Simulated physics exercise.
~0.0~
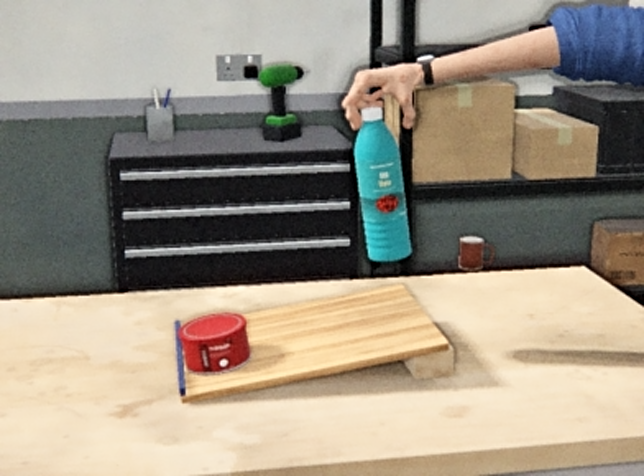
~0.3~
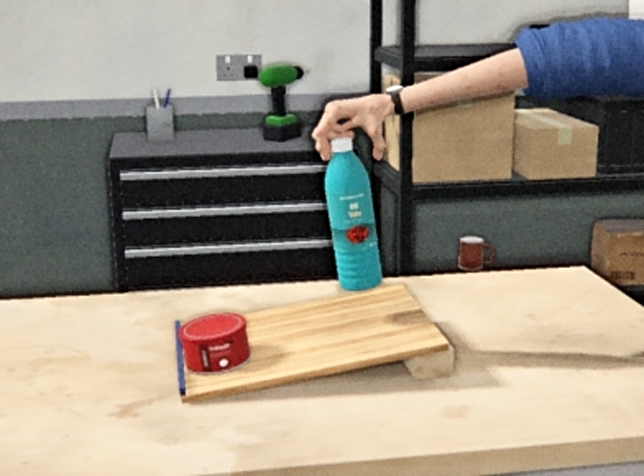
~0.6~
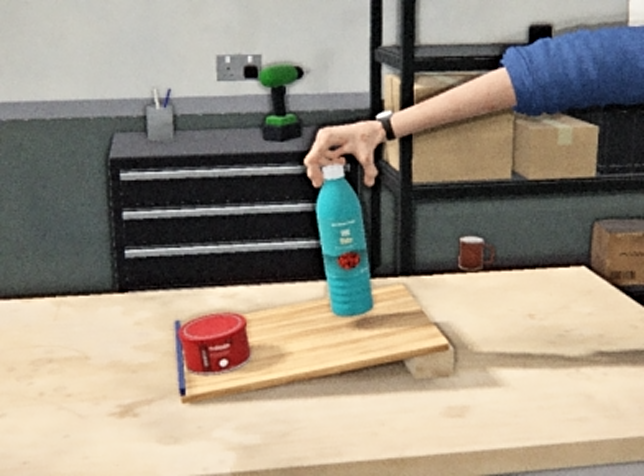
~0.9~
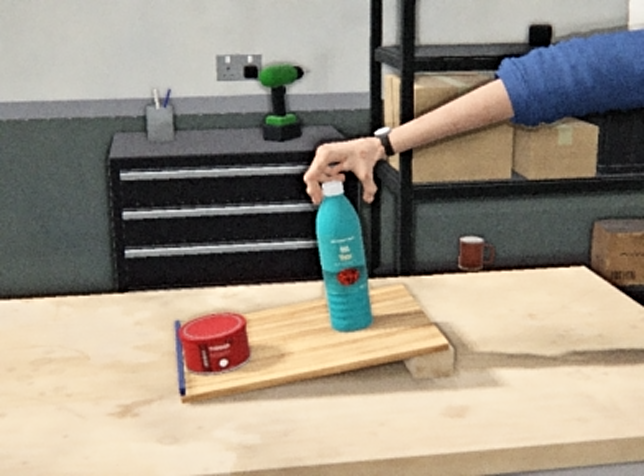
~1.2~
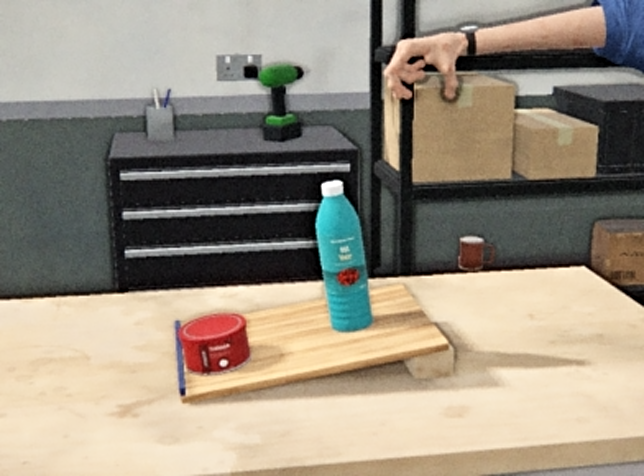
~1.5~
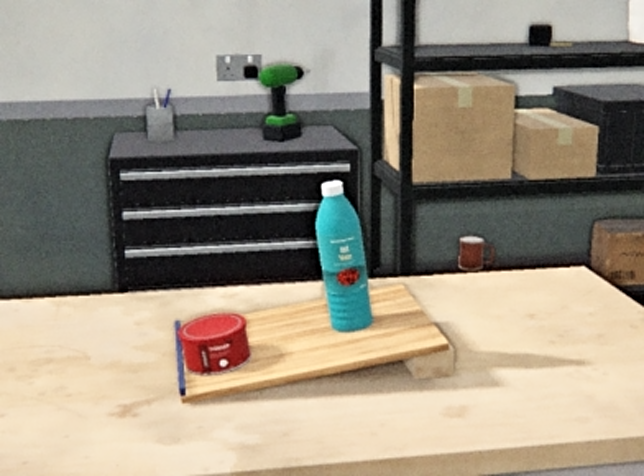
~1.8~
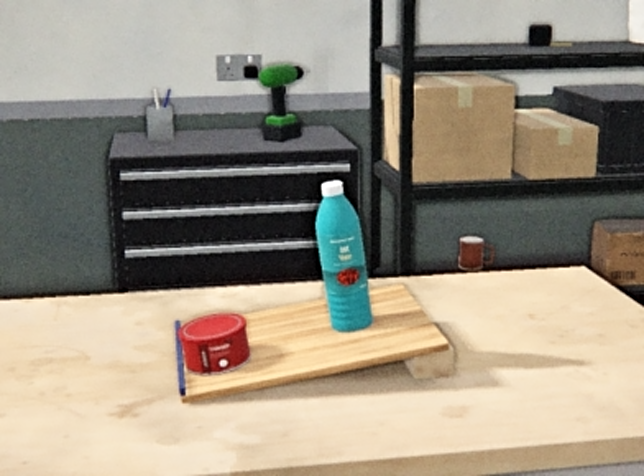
A turquoise bottle with a white cap hangs from a hand above a sloping wooden board on a pale workbench, seen from the front and slightly above in a workshop. A red tub sits at the board's low left end beside a thin blue strip, while a block props up the right end. Behind are dark drawers holding a green drill, and shelves with boxes. The blue-sleeved arm moves the bottle left and lowers it onto the board, where it stands leaning slightly left. The hand lets go and withdraws to the right, and bottle and tub both stay in place.
